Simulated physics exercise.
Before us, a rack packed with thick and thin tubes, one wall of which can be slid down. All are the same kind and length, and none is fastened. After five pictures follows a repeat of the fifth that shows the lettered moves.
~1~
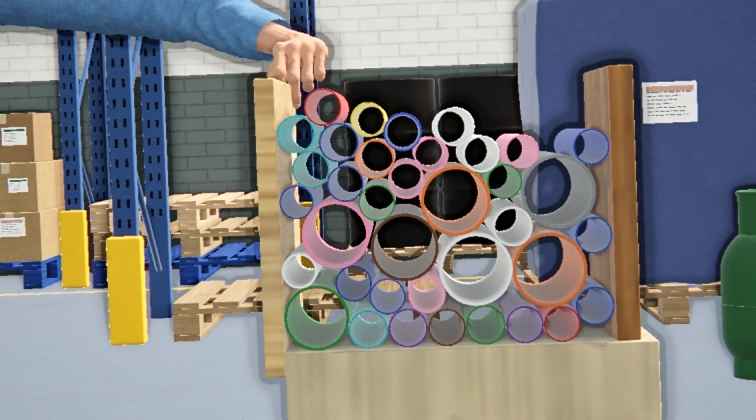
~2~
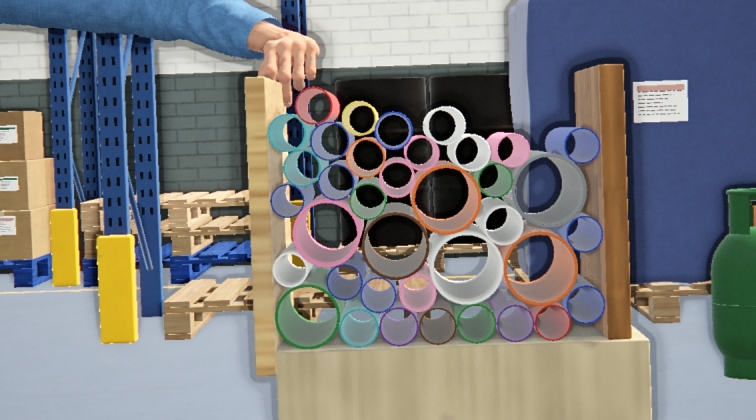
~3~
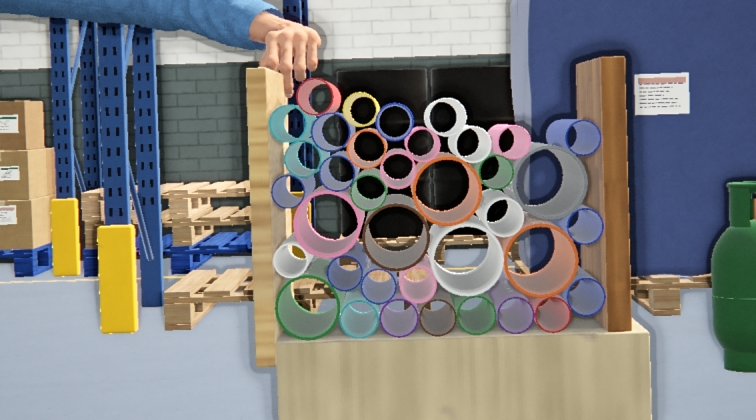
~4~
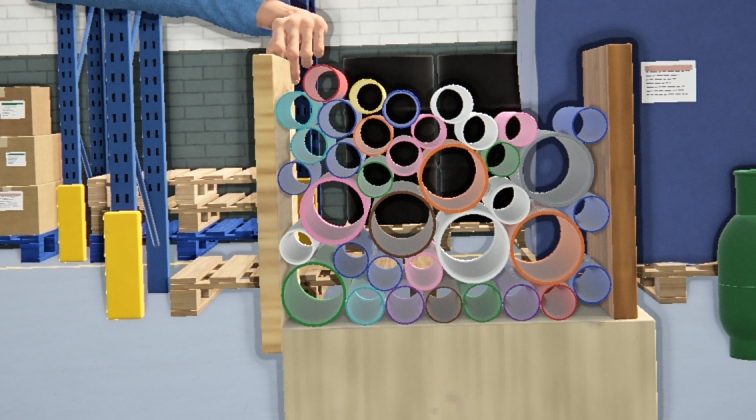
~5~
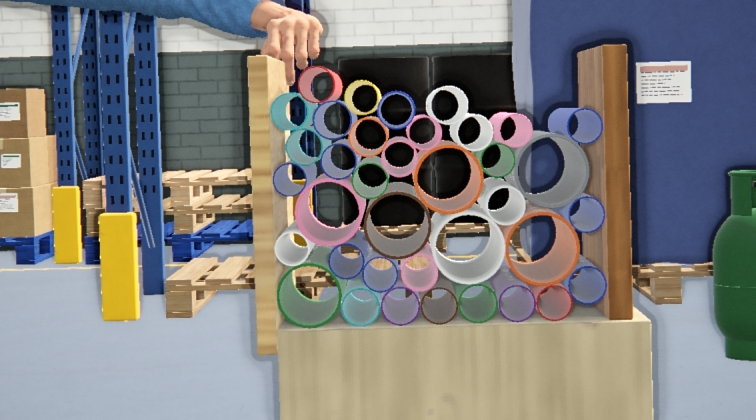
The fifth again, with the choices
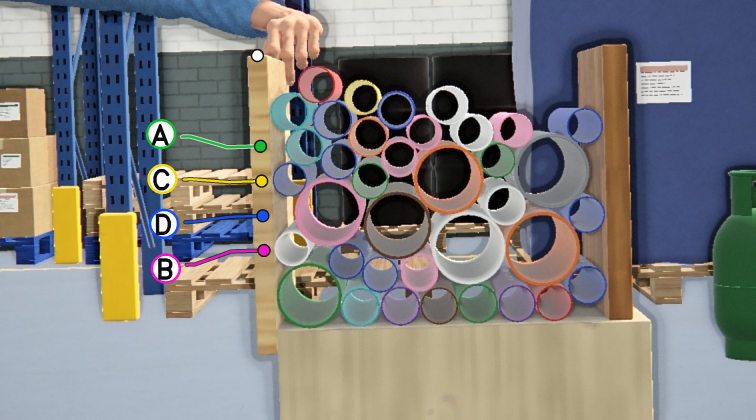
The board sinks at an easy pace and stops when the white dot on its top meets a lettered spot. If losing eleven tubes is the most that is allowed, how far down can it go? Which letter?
The lowest mark that will do is B.
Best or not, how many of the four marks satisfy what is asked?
Four of them.
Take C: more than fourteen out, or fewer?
Fewer than fourteen.
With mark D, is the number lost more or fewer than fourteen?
It loses fewer than fourteen.
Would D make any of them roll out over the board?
Yes, at D.
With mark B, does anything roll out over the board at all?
At B: Yes.
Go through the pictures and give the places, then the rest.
The first picture shows a blue tube (595, 306); a green tube (504, 181); a white tube (481, 154).
The second picture shows a white tube (472, 153).
The third picture shows side board (272, 210); a green tube (308, 308).
The fourth picture shows a purple tube (522, 303); a white tube (297, 247).
The fifth picture shows a blue tube (289, 180); a blue tube (588, 285); a green tube (498, 160).
On the marked copy, A at (260, 146); B at (264, 251); C at (262, 181); D at (263, 216); the white dot at (257, 56).
With B. Early on, top of the board (272, 143).
Further on, top of the board (275, 243).
At the end, top of the board (275, 250), nine out over the board.
As for the rest, A none out over the board; C about four out over the board; D about four out over the board.
